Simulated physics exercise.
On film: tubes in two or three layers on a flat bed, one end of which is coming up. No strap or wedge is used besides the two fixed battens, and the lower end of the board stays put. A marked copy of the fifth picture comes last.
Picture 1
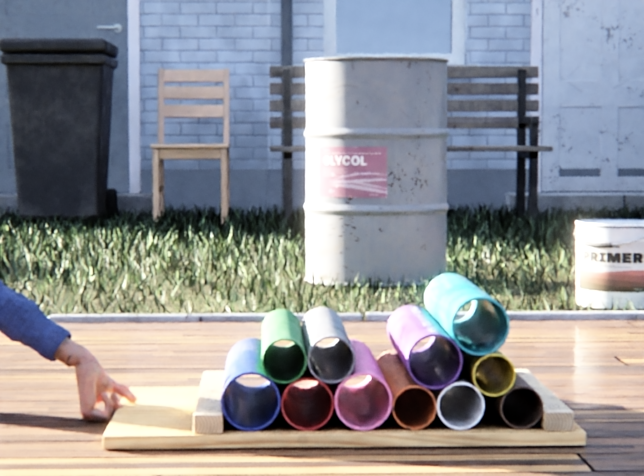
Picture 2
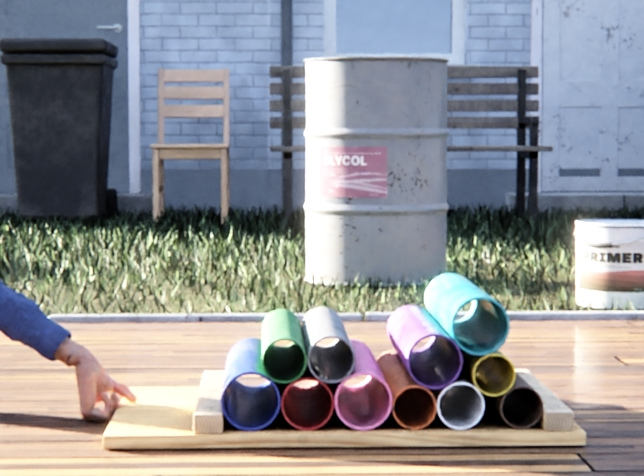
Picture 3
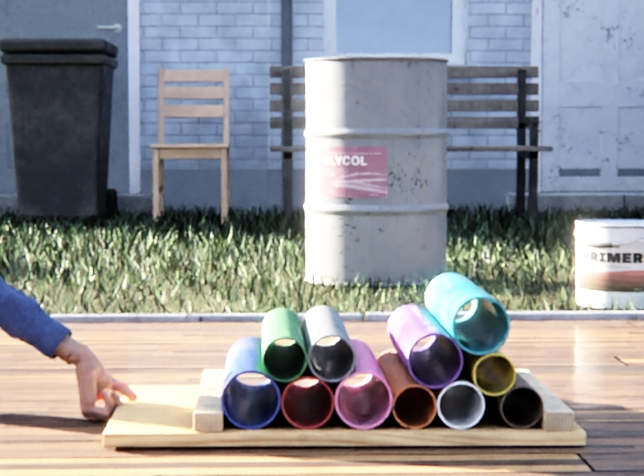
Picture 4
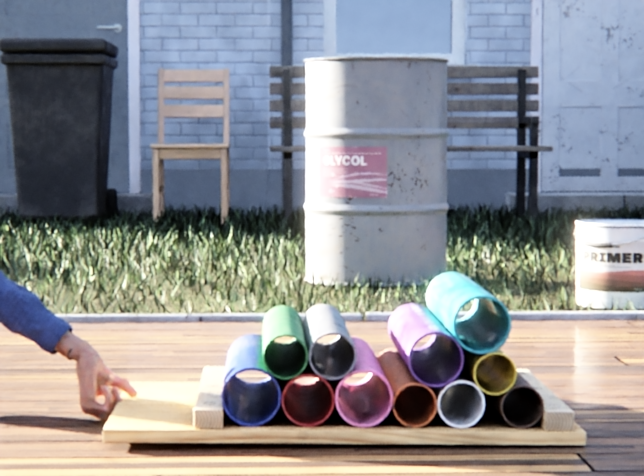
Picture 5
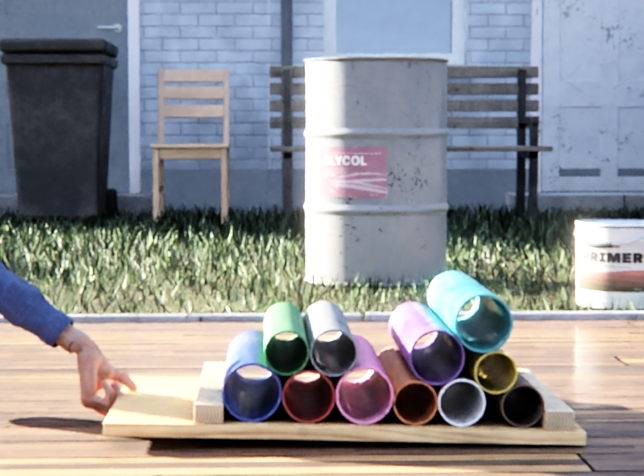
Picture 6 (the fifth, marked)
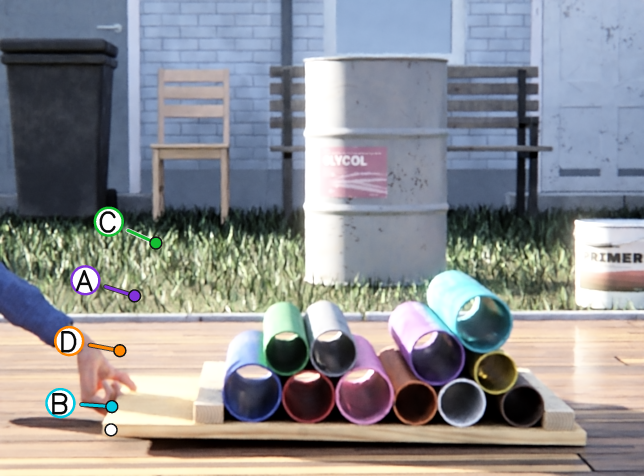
Stacked colourful tubes resting on a wooden board as a hand at left slowly lifts that end slightly, the pile staying together.
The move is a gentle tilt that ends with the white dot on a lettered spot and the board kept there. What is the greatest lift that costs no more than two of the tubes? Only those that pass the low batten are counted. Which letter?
The answer is mark C.
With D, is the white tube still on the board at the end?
The white tube: Yes.
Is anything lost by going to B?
At B: No.
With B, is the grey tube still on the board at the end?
Yes.
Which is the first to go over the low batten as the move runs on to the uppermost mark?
The turquoise one.
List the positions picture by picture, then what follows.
In the first picture, brown tube (522, 407); purple tube (434, 362); yellow tube (494, 375).
In the second picture, yellow tube (494, 375); green tube (284, 361).
In the third picture, board (339, 404); blue tube (251, 400); red tube (308, 403); white tube (461, 405).
In the fourth picture, board (339, 402); blue tube (252, 397); red tube (308, 401).
In the fifth picture, board (339, 399); blue tube (252, 392); red tube (308, 397).
On the copy, A at (134, 296); B at (112, 407); C at (156, 243); D at (120, 351); the white dot at (111, 430).
On C. First, board at 16°.
Then, board at 25°.
Finally, board at 25°, two over the low batten (yellow, turquoise).
By contrast, A two over the low batten (yellow, turquoise); B none over the low batten; D none over the low batten.
